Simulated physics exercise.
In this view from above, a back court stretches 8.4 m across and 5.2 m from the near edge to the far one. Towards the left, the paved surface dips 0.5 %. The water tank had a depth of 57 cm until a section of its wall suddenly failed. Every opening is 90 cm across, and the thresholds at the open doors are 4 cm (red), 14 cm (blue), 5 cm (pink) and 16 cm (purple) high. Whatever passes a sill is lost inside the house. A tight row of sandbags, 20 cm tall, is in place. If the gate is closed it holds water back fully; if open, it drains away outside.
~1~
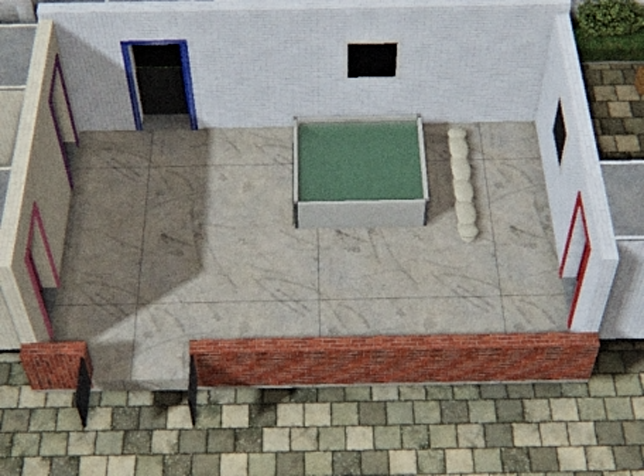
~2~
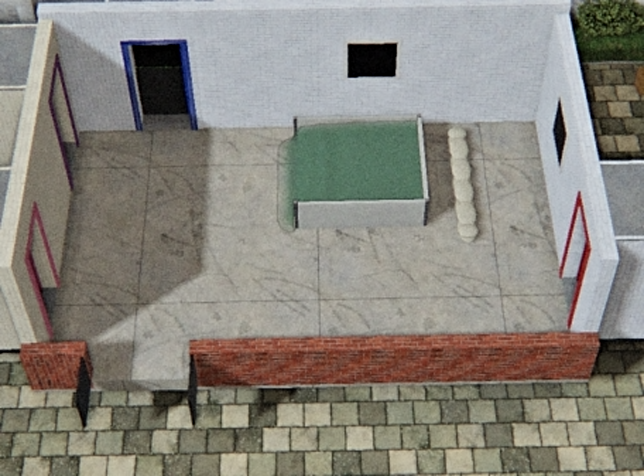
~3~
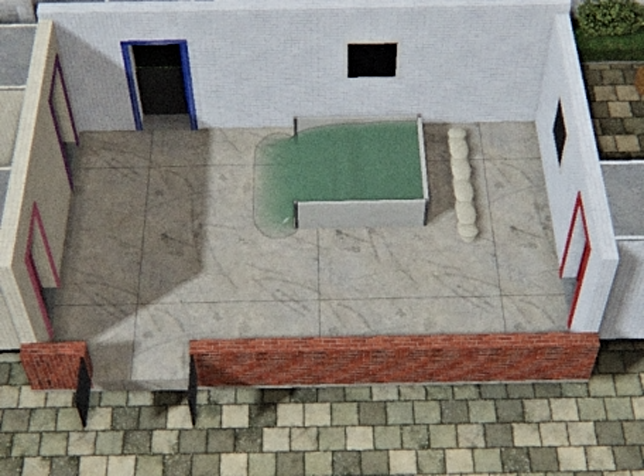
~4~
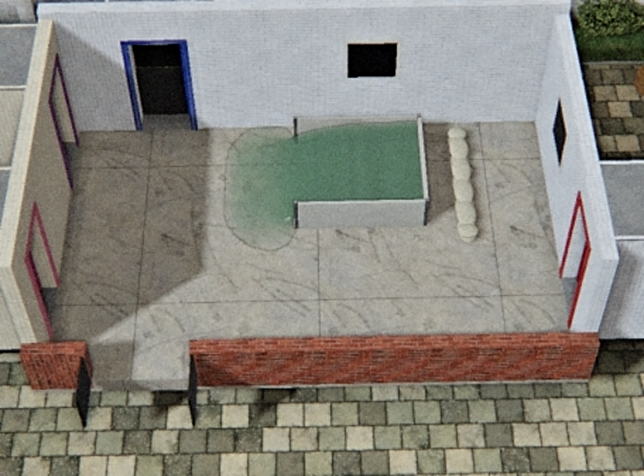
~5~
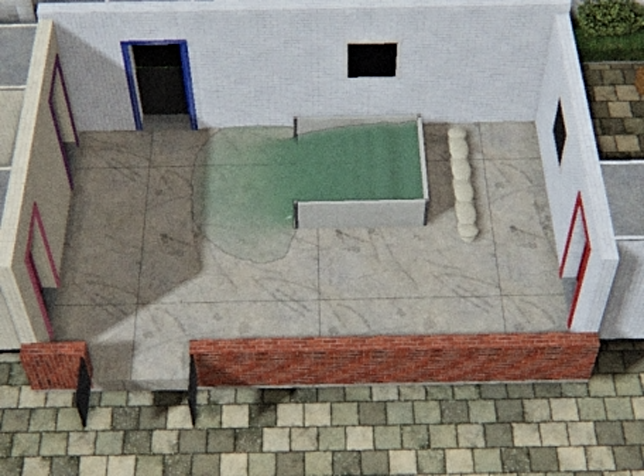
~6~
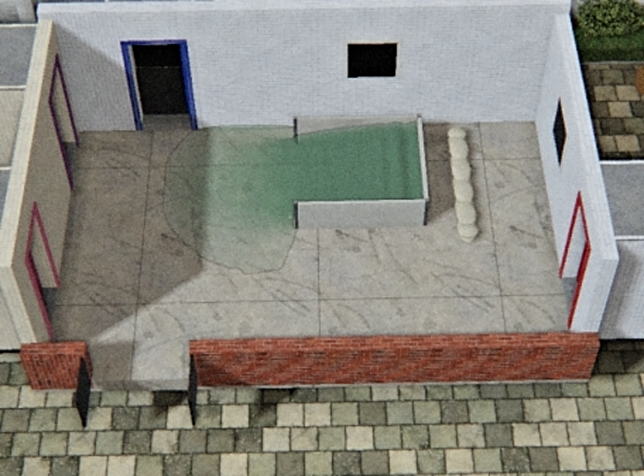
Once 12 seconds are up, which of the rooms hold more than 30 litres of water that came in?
At the red door it looks set to land under the limit; at the blue door it looks set to land under the limit; at the pink door it looks set to land over the limit; at the purple door it looks set to land over the limit.
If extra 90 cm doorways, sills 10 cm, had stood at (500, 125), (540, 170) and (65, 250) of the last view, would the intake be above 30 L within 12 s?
Note, doorways in listed order: Stays short, stays short, goes beyond.
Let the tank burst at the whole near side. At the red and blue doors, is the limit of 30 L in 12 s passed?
Compared with the limit, red is higher and blue is lower.
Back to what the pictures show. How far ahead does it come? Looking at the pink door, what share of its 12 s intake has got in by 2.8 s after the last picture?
Around 20 percent.
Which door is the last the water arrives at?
Red.
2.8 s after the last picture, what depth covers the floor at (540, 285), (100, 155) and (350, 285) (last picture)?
Spot one 0 cm, spot two 26 cm, spot three 0 cm.
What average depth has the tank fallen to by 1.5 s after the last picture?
Average depth: About 20 cm.
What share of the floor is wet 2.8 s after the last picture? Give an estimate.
I'd say around 45 %.
Then, 0.7 s after the last picture water covers 30 % of the floor and is deepest (24 cm) near (285, 206); red door not reached, blue door 10 cm at the sill, 0 L in, pink door not reached, purple door 18 cm at the sill, 0 L in.
Then, 1.5 s after the last picture water covers 40 % of the floor and is deepest (38 cm) near (88, 149); red door not reached, blue door 14 cm at the sill, 0 L in, pink door 7 cm at the sill, 0 L in, purple door 33 cm at the sill, 25 L in.
Then, 2.8 s after the last picture water covers 45 % of the floor and is deepest (29 cm) near (49, 359); red door not reached, blue door 10 cm at the sill, 0 L in, pink door 12 cm at the sill, 30 L in, purple door 28 cm at the sill, 135 L in.
Then, 6.3 s after the last picture water covers 60 % of the floor and is deepest (14 cm) near (52, 331); red door not reached, blue door 8 cm at the sill, 3 L in, pink door 11 cm at the sill, 107 L in, purple door 9 cm at the sill, 172 L in.
Then, 11.3 s after the last picture water covers 90 % of the floor and is deepest (7 cm) near (47, 369); red door 5 cm at the sill, 1 L in, blue door 4 cm at the sill, 3 L in, pink door 6 cm at the sill, 152 L in, purple door 5 cm at the sill, 172 L in.
